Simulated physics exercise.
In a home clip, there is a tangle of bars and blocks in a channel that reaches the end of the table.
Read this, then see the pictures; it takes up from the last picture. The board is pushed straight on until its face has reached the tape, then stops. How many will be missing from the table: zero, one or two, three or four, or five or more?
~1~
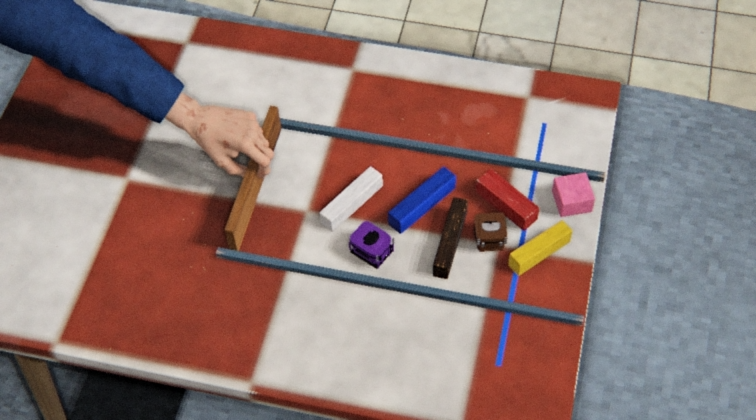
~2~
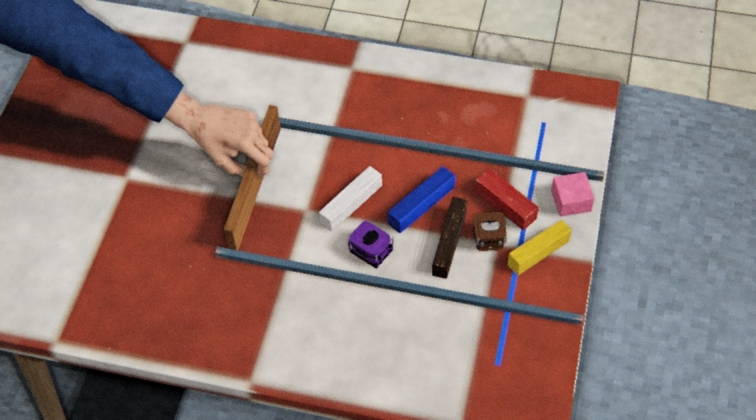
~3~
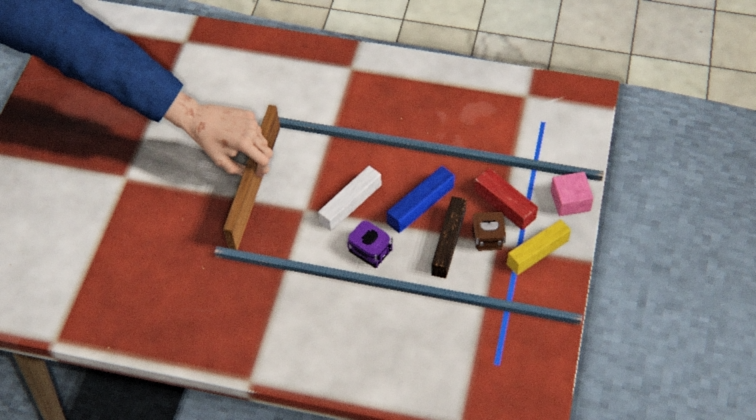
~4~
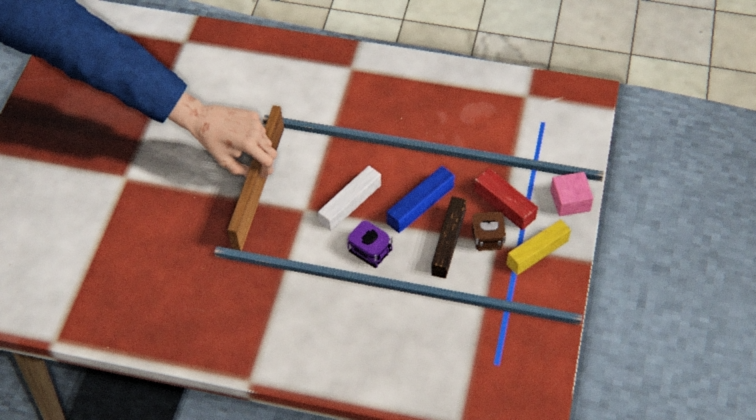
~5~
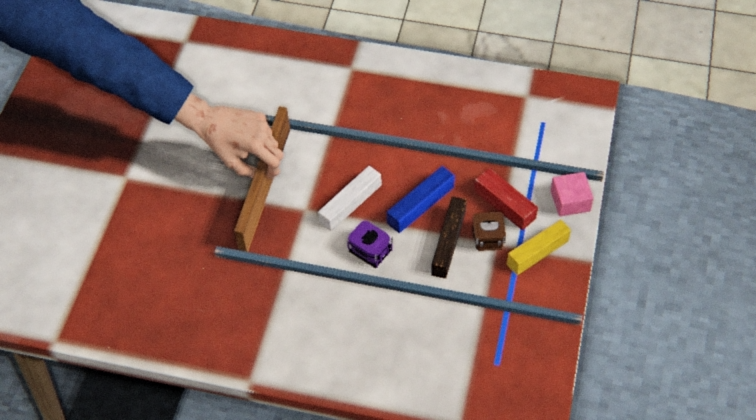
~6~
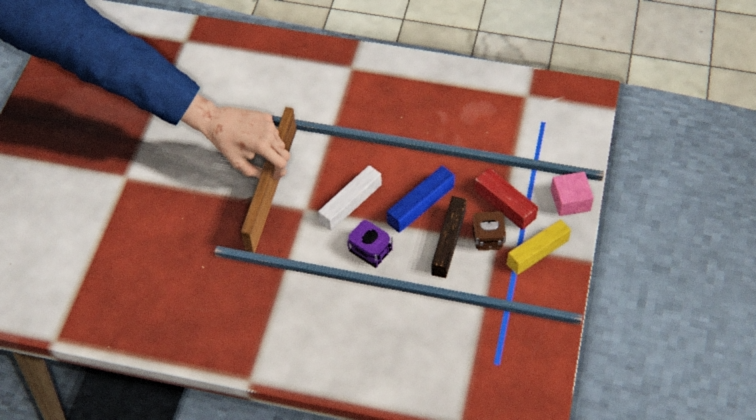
Watch it: Hardly any - one or two - go plunging down.
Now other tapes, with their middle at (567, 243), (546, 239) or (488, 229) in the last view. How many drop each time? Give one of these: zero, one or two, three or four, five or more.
Counts for the three tries are 5 or more, either three or four and no fall at all.
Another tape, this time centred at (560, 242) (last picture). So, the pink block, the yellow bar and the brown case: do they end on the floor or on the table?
Well, the pink block comes off, the yellow bar comes off, and the brown case? It comes off.
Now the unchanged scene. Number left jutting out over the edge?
Result: 2.
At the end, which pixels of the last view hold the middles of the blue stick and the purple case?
I'd put one at around (550, 221) and the other at around (526, 285).
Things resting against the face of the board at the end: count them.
It adds up to 2.
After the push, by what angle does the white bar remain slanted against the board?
It measures close to 0 degrees.
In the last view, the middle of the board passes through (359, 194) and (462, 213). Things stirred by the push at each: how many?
2 and 7.
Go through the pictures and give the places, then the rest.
In the first frame, pink block (573, 195); yellow bar (540, 248); red bar (507, 200); board (254, 177); tape (523, 236).
In the second frame, yellow bar (540, 247); black bar (450, 237).
In the third frame, red bar (506, 199); purple case (370, 244).
In the fourth frame, pink block (572, 194); board (257, 177).
In the fifth frame, yellow bar (539, 247); white bar (350, 198).
In the sixth frame, pink block (572, 194); yellow bar (539, 247); red bar (506, 199); board (270, 179); tape (522, 235).
Soon after, none off yet; pink block at rest near (572, 194); yellow bar at rest near (539, 247); red bar at rest near (506, 199).
After that, none off yet; pink block at rest near (572, 194); yellow bar at rest near (540, 248); red bar displaced a little near (516, 202).
In the end, the number that fall off is one or two; gone, yellow bar and pink block.
